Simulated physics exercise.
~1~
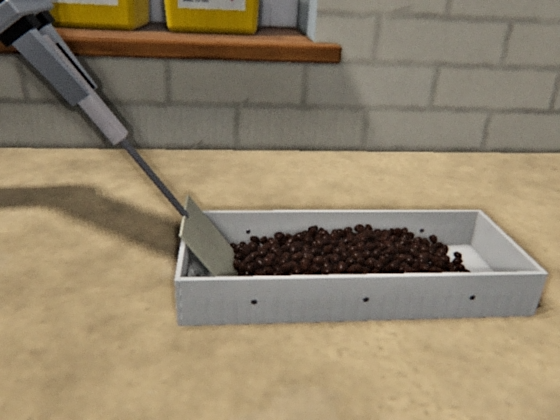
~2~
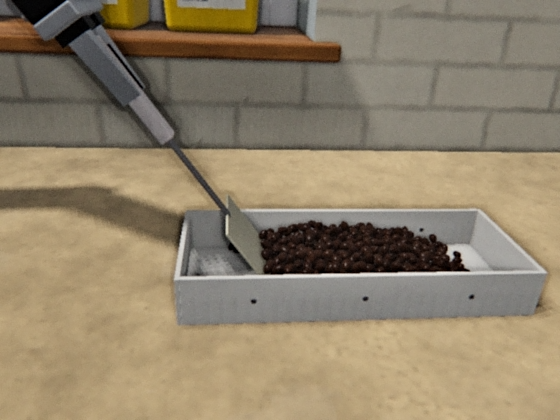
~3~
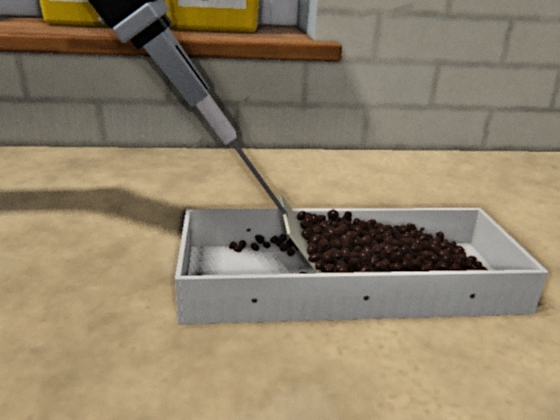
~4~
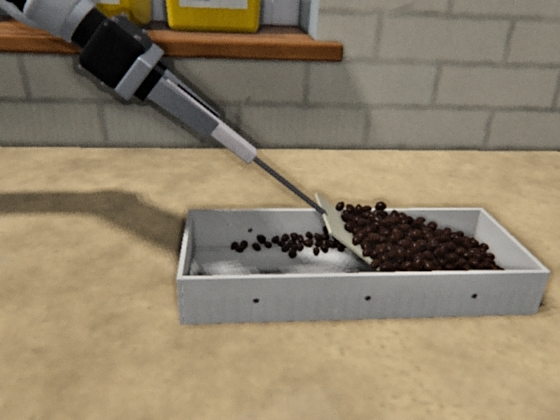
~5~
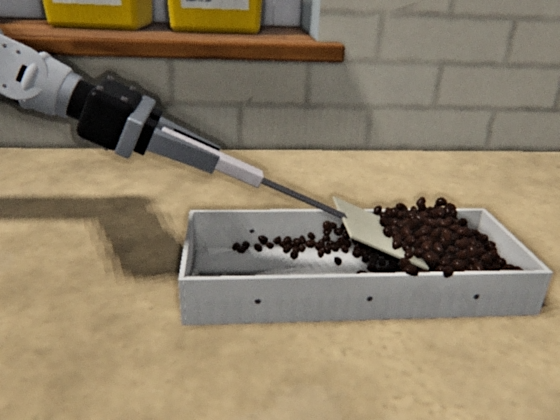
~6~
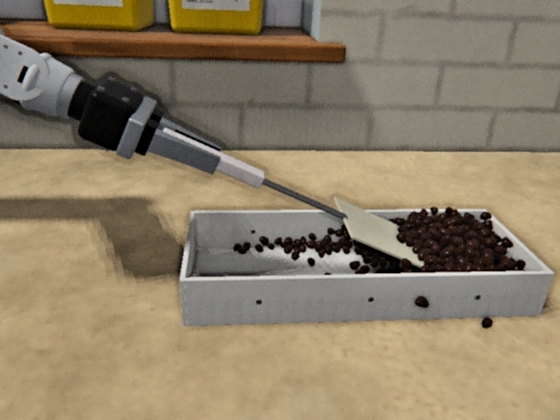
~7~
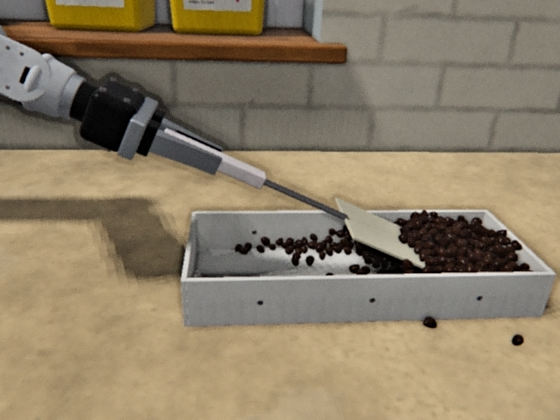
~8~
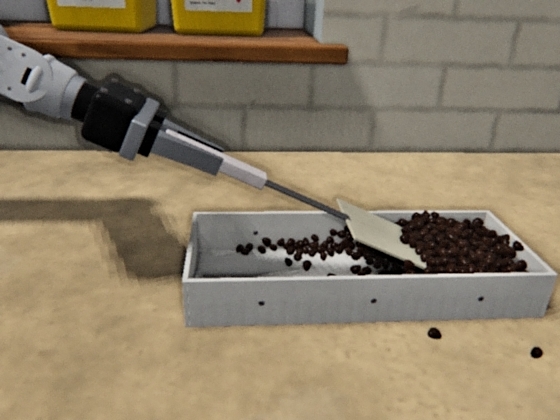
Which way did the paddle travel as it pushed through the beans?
The paddle moved to the right, pushing most of the beans toward that end of the tin.
